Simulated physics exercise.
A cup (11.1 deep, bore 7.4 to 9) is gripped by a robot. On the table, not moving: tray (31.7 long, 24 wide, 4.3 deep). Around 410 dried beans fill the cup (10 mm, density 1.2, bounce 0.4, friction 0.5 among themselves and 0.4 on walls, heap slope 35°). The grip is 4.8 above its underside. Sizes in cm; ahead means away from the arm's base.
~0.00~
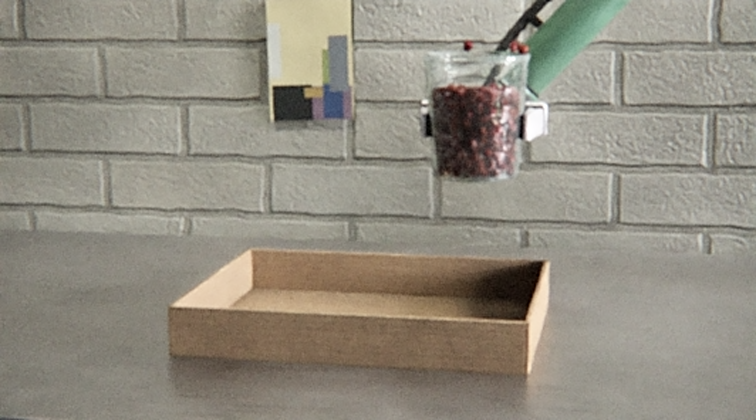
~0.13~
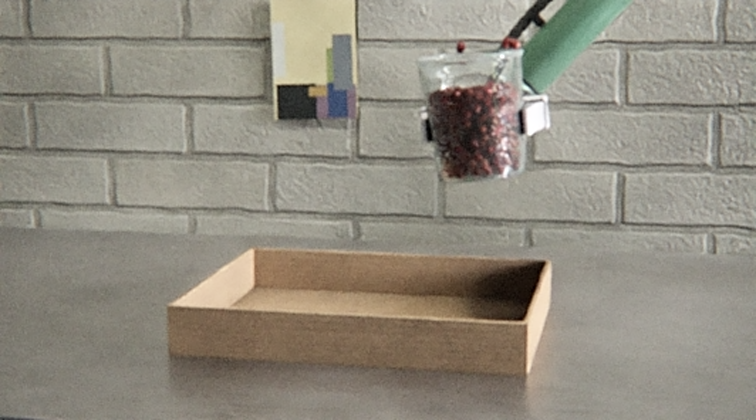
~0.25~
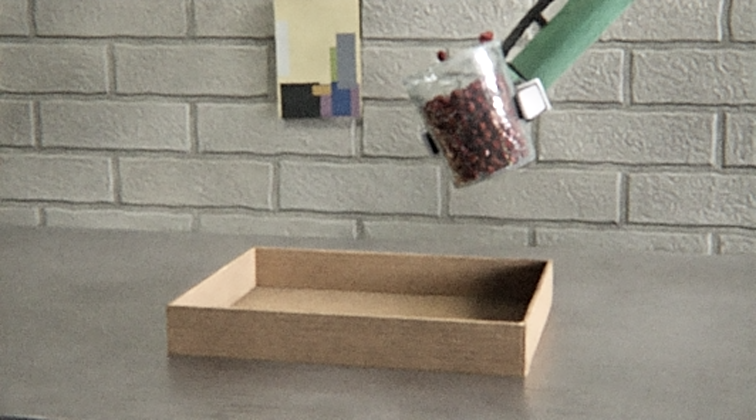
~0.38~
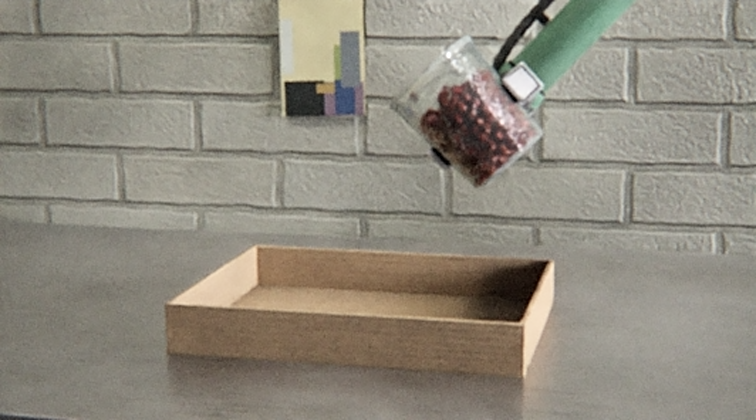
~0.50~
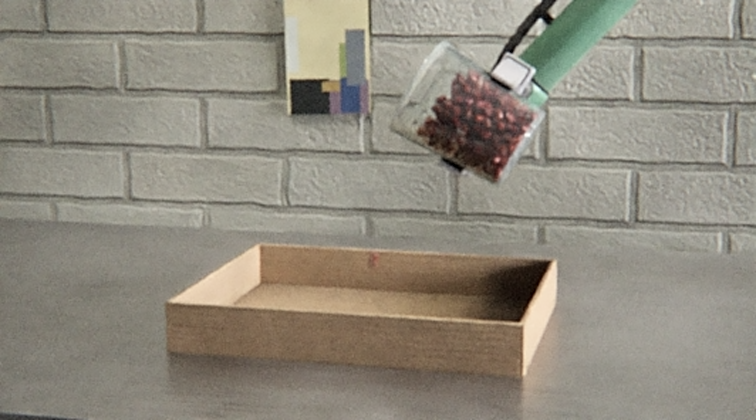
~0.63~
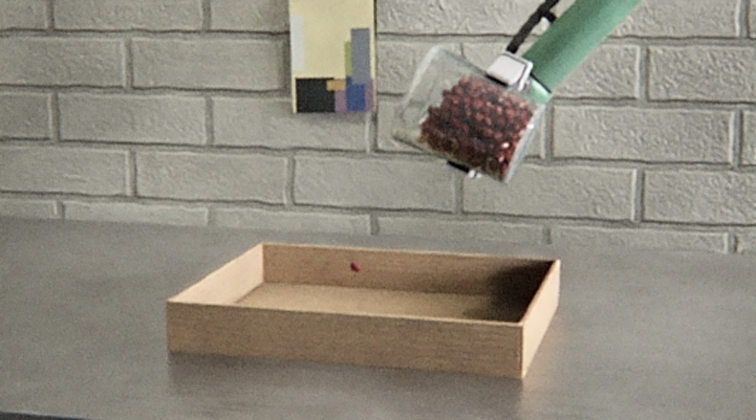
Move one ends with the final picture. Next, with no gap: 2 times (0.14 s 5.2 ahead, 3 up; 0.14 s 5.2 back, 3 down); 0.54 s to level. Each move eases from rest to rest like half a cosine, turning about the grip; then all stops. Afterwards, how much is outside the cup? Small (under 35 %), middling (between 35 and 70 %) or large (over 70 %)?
Share outside the cup: Middling (between 35 and 70 %).
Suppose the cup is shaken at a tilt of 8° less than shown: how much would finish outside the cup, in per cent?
In that case some 40 per cent.
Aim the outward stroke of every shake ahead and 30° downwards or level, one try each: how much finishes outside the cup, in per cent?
About 15 and 40 per cent.
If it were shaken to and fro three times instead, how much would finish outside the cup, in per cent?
In that case some 65 per cent.
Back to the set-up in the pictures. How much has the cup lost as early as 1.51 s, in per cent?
Near 60 per cent so far.
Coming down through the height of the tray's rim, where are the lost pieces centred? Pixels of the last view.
Around (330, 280).
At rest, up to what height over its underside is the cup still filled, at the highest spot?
About 7.0 cm.
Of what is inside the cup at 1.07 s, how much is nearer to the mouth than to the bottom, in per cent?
Roughly 50 per cent.
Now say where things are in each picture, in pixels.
The first frame shows cup middle at (476, 117), level; upper third of the load around (475, 99), from x 435 to 525, top at y 45; 414 in the cup.
The second frame shows cup middle at (475, 117), tilted 6° forward; upper third of the load around (478, 99), from x 435 to 515, top at y 45.
The third frame shows cup middle at (473, 117), tilted 23° forward; upper third of the load around (477, 100), from x 425 to 525, top at y 35.
The fourth frame shows cup middle at (471, 118), tilted 43° forward; upper third of the load around (473, 102), from x 410 to 530, top at y 70; 413 in the cup, 1 in flight or on a rim.
The fifth frame shows cup middle at (471, 119), tilted 60° forward; upper third of the load around (475, 103), from x 375 to 535, top at y 75; 413 in the cup, 1 in the tray.
The sixth frame shows cup middle at (472, 119), tilted 66° forward; upper third of the load around (477, 104), from x 355 to 535, top at y 80; 413 in the cup, 1 in the tray.
After 1.07 s, tilted 66° forward, highest piece 26 above the table; 260 in the cup, 150 in the tray, 4 in flight or on a rim.
After 1.51 s, tilted 24° forward, highest piece 24 above the table; 239 in the tray, 175 in the cup.
After 1.93 s, level, highest piece 23 above the table; 239 in the tray, 175 in the cup.
After 2.98 s, level, highest piece 23 above the table; 239 in the tray, 175 in the cup.
At rest, 239 in the tray, 175 in the cup. That is 58 % outside the cup.
